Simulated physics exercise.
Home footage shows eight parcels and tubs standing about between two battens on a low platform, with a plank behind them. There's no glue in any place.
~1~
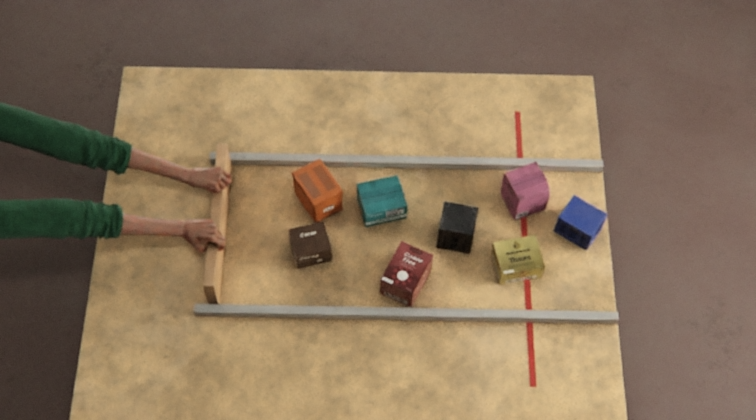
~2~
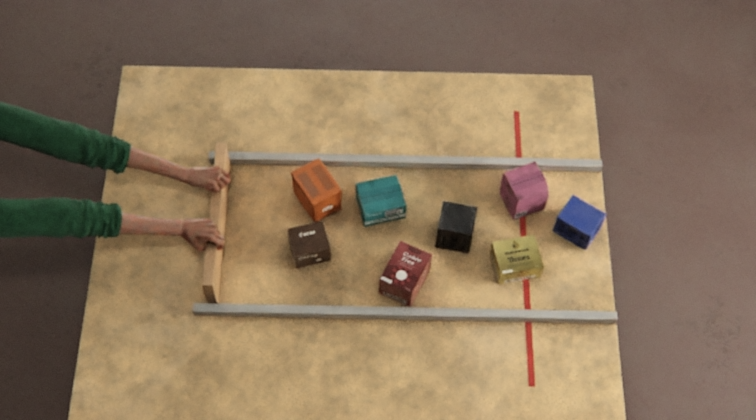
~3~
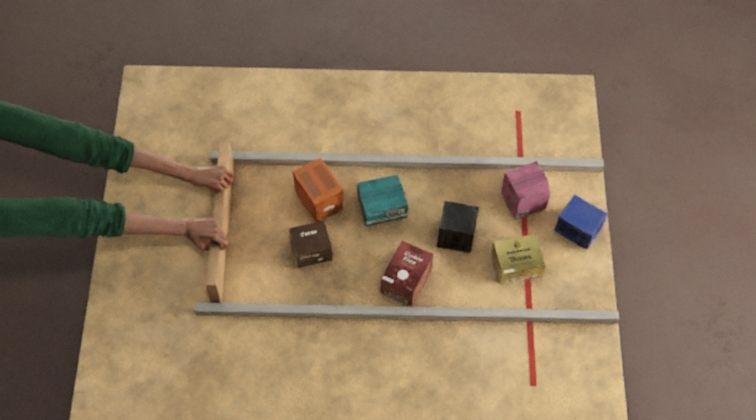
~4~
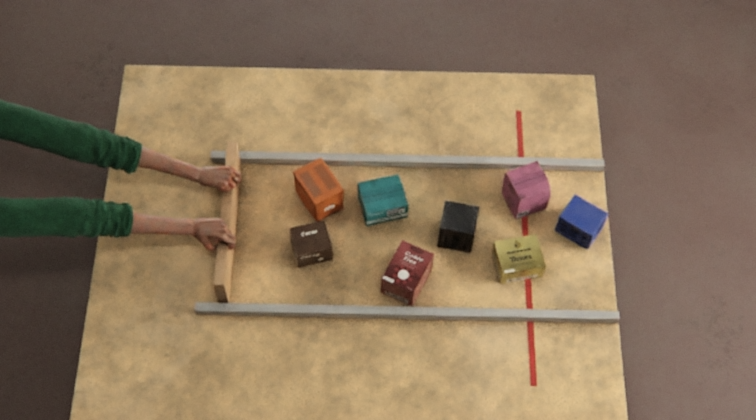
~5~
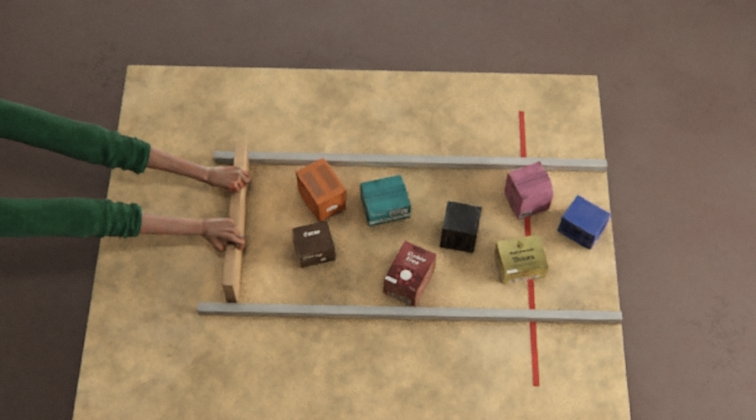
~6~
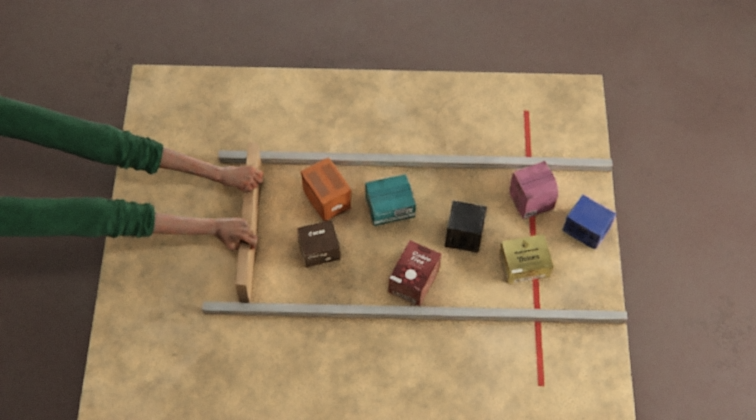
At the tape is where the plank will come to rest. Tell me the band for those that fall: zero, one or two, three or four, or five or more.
The ones that plunge will number one or two.
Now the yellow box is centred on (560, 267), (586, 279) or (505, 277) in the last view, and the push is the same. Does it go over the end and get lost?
Spot by spot: It never drops; it never drops; it never drops.
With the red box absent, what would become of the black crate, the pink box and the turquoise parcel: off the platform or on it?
I'd say the black crate stays up there, the pink box heads down and the turquoise parcel stays up there.
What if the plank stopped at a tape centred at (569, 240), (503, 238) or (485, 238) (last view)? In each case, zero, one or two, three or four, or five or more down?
Result per tape, in order - five or over / not one / not one.
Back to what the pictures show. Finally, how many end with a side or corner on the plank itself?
It is in contact with 3.
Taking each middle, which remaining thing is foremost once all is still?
Yellow box.
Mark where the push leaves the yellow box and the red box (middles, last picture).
The yellow box at (608, 280), the red box at (563, 290).
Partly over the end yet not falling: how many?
1 overhanging.
Soon after, none off yet; blue crate at rest near (589, 222); pink box at rest near (534, 190); yellow box at rest near (526, 259).
Then, none off yet; blue crate at rest near (589, 222); pink box at rest near (534, 190); yellow box moving near (529, 261).
Further on, none off yet; blue crate moved a little near (602, 227); pink box moved about its own width near (575, 192); yellow box moved about its own width near (552, 270).
By the end, the number that fall off is one or two; fallen, pink box and blue crate.
